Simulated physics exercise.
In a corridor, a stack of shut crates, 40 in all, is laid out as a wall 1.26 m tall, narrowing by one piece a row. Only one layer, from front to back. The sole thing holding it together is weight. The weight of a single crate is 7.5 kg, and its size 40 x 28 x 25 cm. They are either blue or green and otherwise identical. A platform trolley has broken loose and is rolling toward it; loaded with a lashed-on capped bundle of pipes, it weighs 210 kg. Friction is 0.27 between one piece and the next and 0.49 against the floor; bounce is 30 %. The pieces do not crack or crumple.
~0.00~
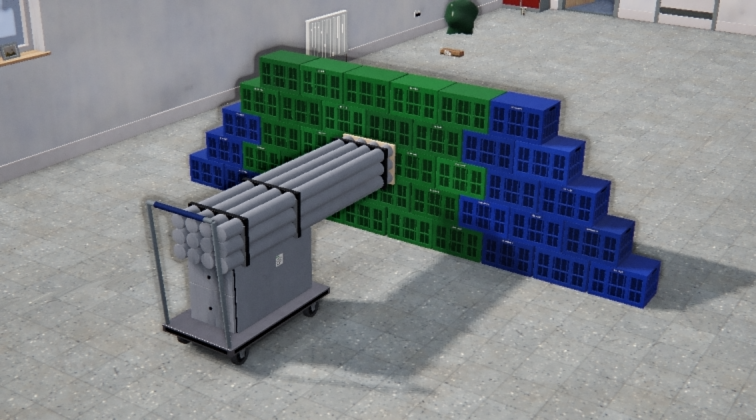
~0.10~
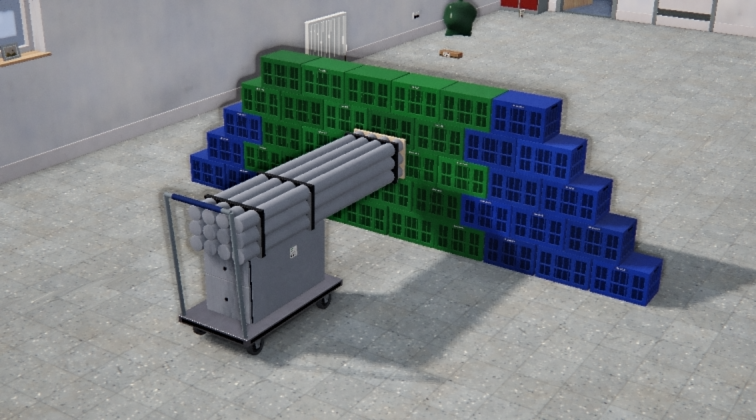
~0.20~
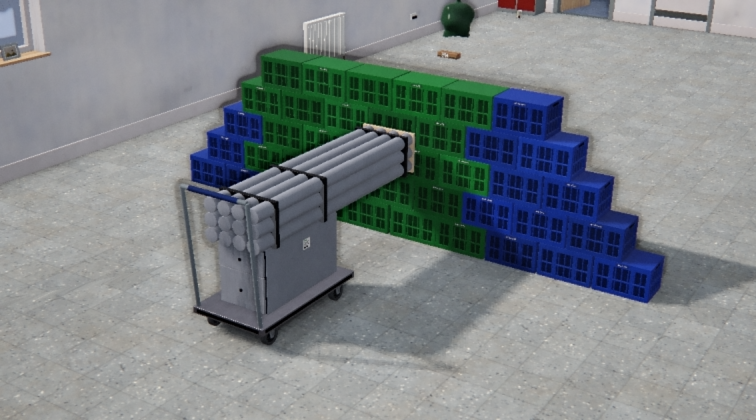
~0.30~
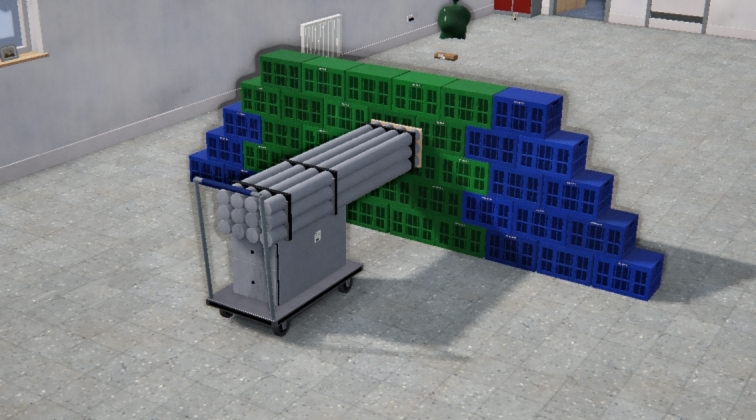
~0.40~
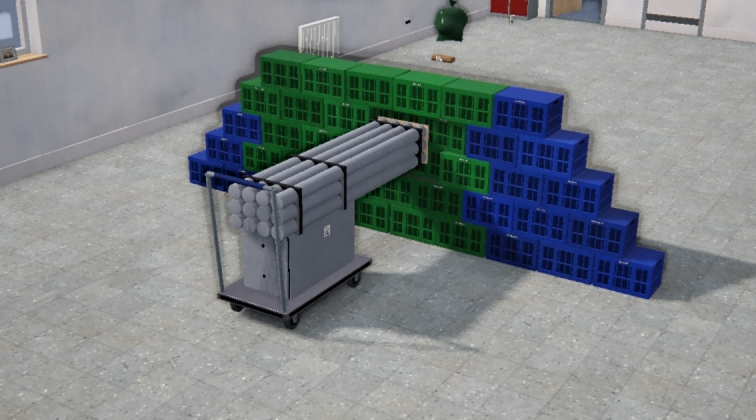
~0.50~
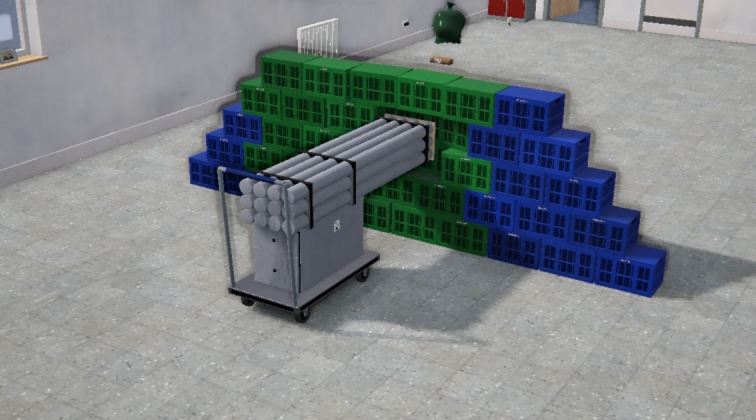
A stepped wall of closed crates, green through the middle and blue at both sides, stands on a grey tiled floor in a pale-walled room, seen from above at an angle. In front, a platform trolley carries a grey cabinet-like block and a strapped bundle of grey pipes. The trolley rolls toward the wall, and the pipes' flat end meets the green crates and pushes several slightly backward as the camera shifts slightly.
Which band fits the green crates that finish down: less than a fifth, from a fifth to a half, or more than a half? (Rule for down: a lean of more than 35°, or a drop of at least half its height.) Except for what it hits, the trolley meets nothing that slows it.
From a fifth to a half.
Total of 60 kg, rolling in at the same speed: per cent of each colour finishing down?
The split would be blue 0, then green 0 per cent.
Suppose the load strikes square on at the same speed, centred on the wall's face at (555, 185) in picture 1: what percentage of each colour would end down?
Down at the end: Blue 30 percent, green 0 percent.
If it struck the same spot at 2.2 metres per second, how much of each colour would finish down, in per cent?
The blue would finish 0 in a hundred down, the green 30 in a hundred.
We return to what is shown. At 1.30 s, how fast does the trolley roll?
Roughly 0.5 m/s.
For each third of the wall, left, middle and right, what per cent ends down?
The thirds come out at 0 on the left, 60 in the middle and 0 on the right, in per cent.
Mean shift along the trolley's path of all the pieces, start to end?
Mean shift: Around 20 cm.
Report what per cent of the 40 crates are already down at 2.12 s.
By then 25 %.
By 0.88 s, load 42 cm past the wall's line, still rolling; 2 of the 25 green crates down (2 of 40 in all colours); top green crate moved 6 cm.
By 1.30 s, load 64 cm past the wall's line, still rolling; 8 of the 25 green crates down (8 of 40 in all colours); top green crate tilted 22°.
By 2.12 s, load 93 cm past the wall's line, still rolling; 10 of the 25 green crates down (10 of 40 in all colours); top green crate on its side.
When it is over (3.8 s), load 93 cm past the wall's line, stopped; 10 of the 25 green crates down (10 of 40 in all colours); top green crate on its side; top blue crate unmoved. That is 40 per cent. In pixels of the last frame, middles, top green crate near (293, 158), top blue crate near (531, 111).
